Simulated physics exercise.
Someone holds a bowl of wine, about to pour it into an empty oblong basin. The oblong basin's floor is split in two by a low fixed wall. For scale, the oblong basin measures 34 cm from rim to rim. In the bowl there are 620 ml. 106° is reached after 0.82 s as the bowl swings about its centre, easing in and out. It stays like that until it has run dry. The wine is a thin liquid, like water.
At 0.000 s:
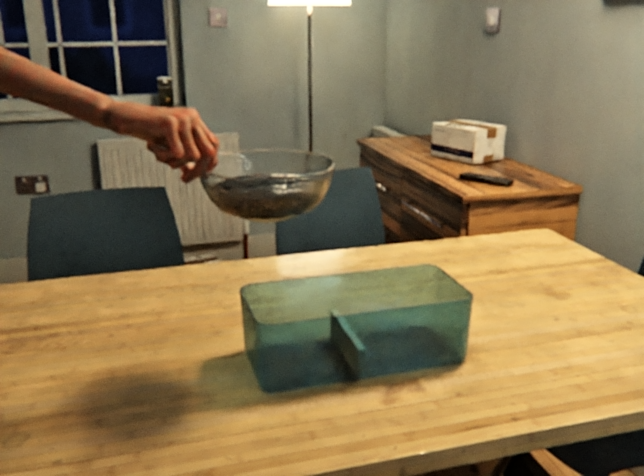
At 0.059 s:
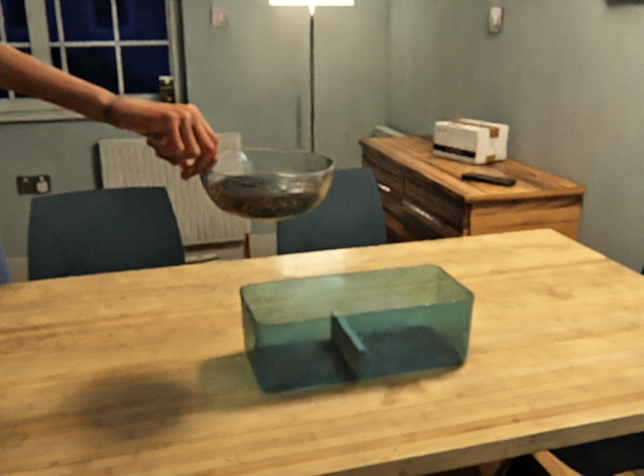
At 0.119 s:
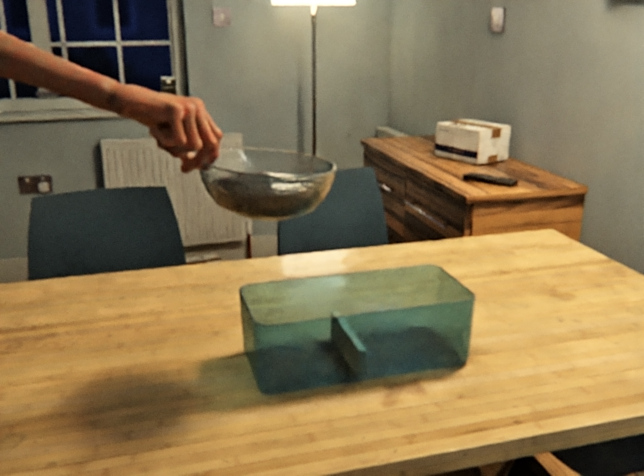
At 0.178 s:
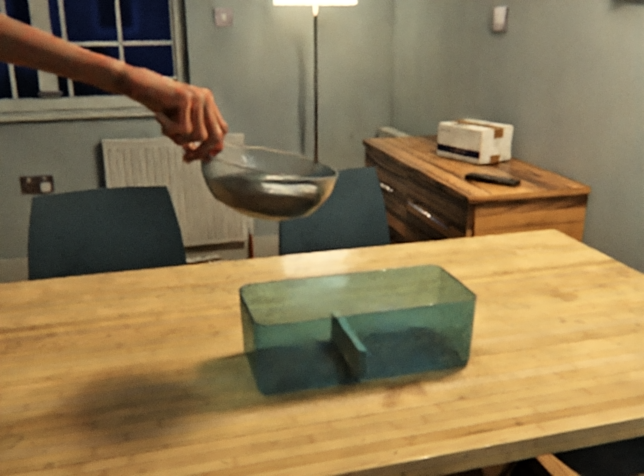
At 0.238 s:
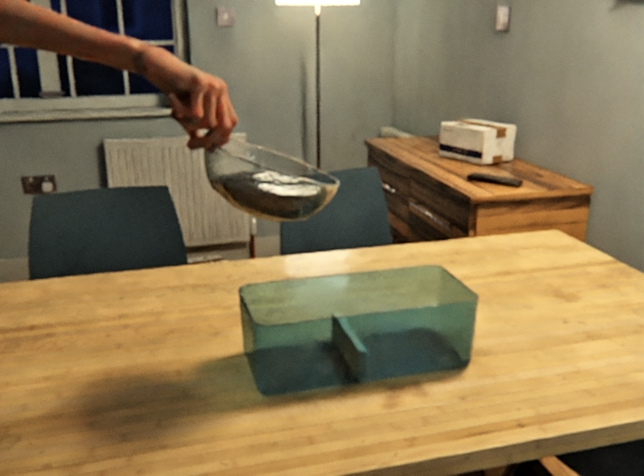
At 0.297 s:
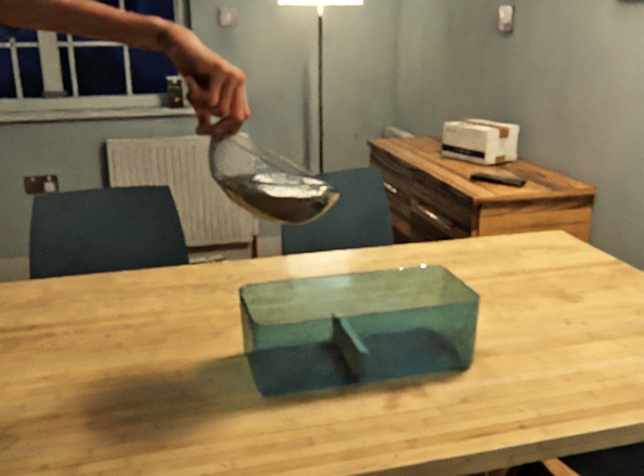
In a dining room, a hand tilting a glass bowl of dark liquid rightward above an empty, divided teal basin on a wooden table.
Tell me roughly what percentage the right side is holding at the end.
At the end it holds about 64 per cent.
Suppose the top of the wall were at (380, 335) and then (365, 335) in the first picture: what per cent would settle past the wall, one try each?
10 % and 40 %.
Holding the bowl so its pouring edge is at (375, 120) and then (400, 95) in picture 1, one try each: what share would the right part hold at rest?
First 85, then 80 per cent.
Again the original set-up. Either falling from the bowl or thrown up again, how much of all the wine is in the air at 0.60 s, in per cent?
My guess is roughly 44 %.
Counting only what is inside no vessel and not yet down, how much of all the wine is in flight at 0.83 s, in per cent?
About 5 per cent.
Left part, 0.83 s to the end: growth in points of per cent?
About 2 percent.
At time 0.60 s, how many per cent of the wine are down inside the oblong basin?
About 42%.
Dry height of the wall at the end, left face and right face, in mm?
The left side gives some 38 mm, the right side some 32 mm.
After 0.60 s the tilt is 89° and 13 per cent is still to pour, 1 is left of the wall and 42 right of it.
After 0.83 s the tilt is 106° and 0 per cent is still to pour, 32 is left of the wall and 63 right of it.
After 1.06 s the tilt is 106° and 0 per cent is still to pour, 34 is left of the wall and 64 right of it.
After 1.32 s the tilt is 106° and 0 per cent is still to pour, 34 is left of the wall and 64 right of it.
In the end 34 per cent lies left of the wall, 64 right of it and 2 outside.
